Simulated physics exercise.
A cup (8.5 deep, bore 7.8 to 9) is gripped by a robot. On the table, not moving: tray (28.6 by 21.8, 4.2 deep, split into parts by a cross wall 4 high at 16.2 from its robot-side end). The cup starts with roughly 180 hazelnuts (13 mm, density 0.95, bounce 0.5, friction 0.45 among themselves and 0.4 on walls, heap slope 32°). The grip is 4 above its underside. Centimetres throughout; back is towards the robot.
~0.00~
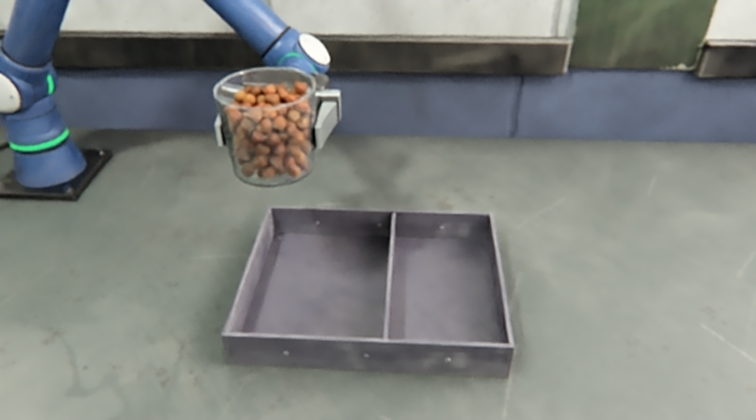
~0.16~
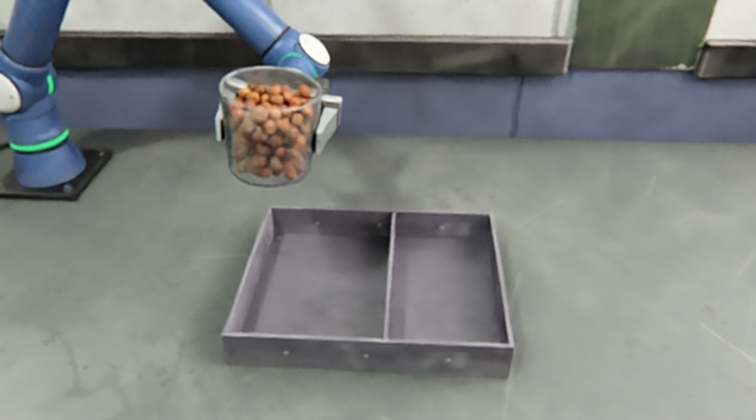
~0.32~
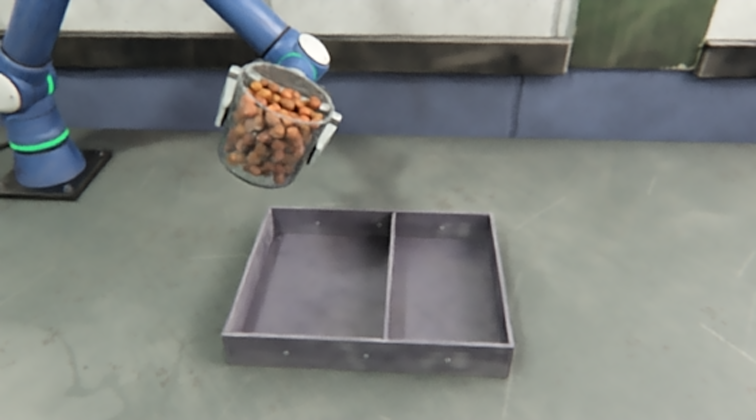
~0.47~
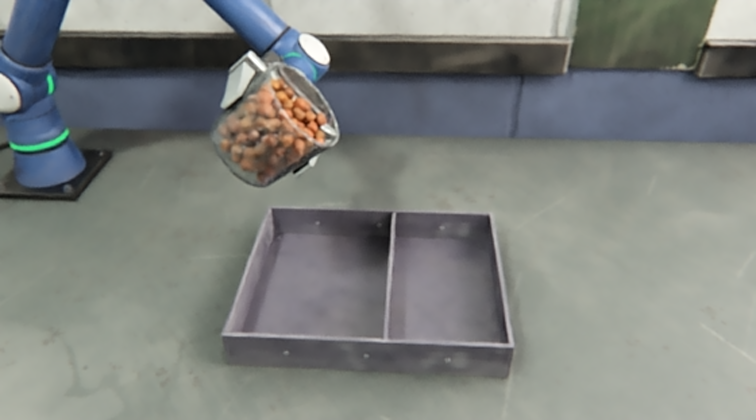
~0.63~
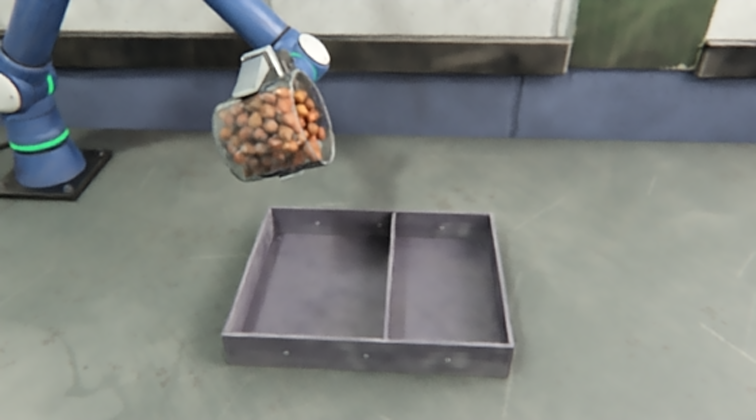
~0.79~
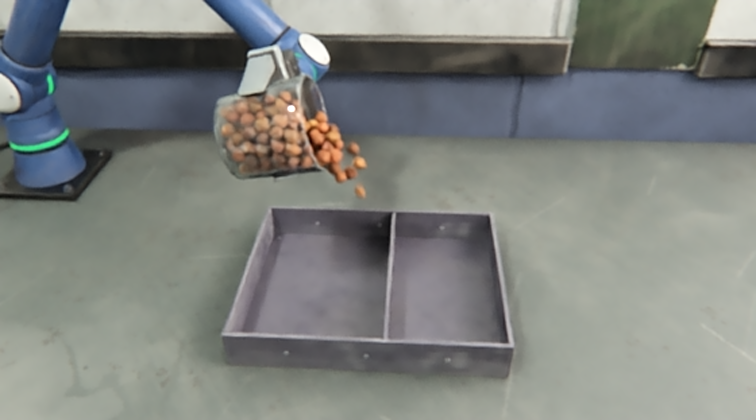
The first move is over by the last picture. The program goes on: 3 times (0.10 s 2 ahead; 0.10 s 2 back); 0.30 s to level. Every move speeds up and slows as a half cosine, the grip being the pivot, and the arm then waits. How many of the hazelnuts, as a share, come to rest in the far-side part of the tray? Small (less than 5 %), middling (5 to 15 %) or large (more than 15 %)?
Answer: Large; more than 15 % of the hazelnuts finish in the far-side part of the tray.
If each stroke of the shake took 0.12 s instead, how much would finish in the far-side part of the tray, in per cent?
Then about 20 per cent.
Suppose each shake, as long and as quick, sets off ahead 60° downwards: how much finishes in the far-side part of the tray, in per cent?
About 5 per cent.
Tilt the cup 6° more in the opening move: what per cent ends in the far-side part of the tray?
About 40 per cent.
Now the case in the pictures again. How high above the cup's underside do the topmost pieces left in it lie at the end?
Roughly 5.5 cm.
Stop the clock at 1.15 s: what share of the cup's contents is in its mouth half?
About 60 per cent.
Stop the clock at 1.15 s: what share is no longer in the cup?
Some 35 per cent.
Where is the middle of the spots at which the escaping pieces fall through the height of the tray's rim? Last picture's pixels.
Near (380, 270).
By 1.15 s, tilted 77° forward, highest piece 23 above the table; 116 in the cup, 30 in the robot-side part, 20 in the far-side part, 11 in flight or on a rim.
By 1.51 s, tilted 50° forward, highest piece 24 above the table; 77 in the cup, 53 in the robot-side part, 44 in the far-side part, 3 in flight or on a rim.
By 1.89 s, level, highest piece 23 above the table; 77 in the cup, 55 in the robot-side part, 45 in the far-side part.
By 2.94 s, level, highest piece 23 above the table; 77 in the cup, 55 in the robot-side part, 45 in the far-side part.
Final count, 77 in the cup, 55 in the robot-side part, 45 in the far-side part. That is 25 % in the far-side part of the tray.
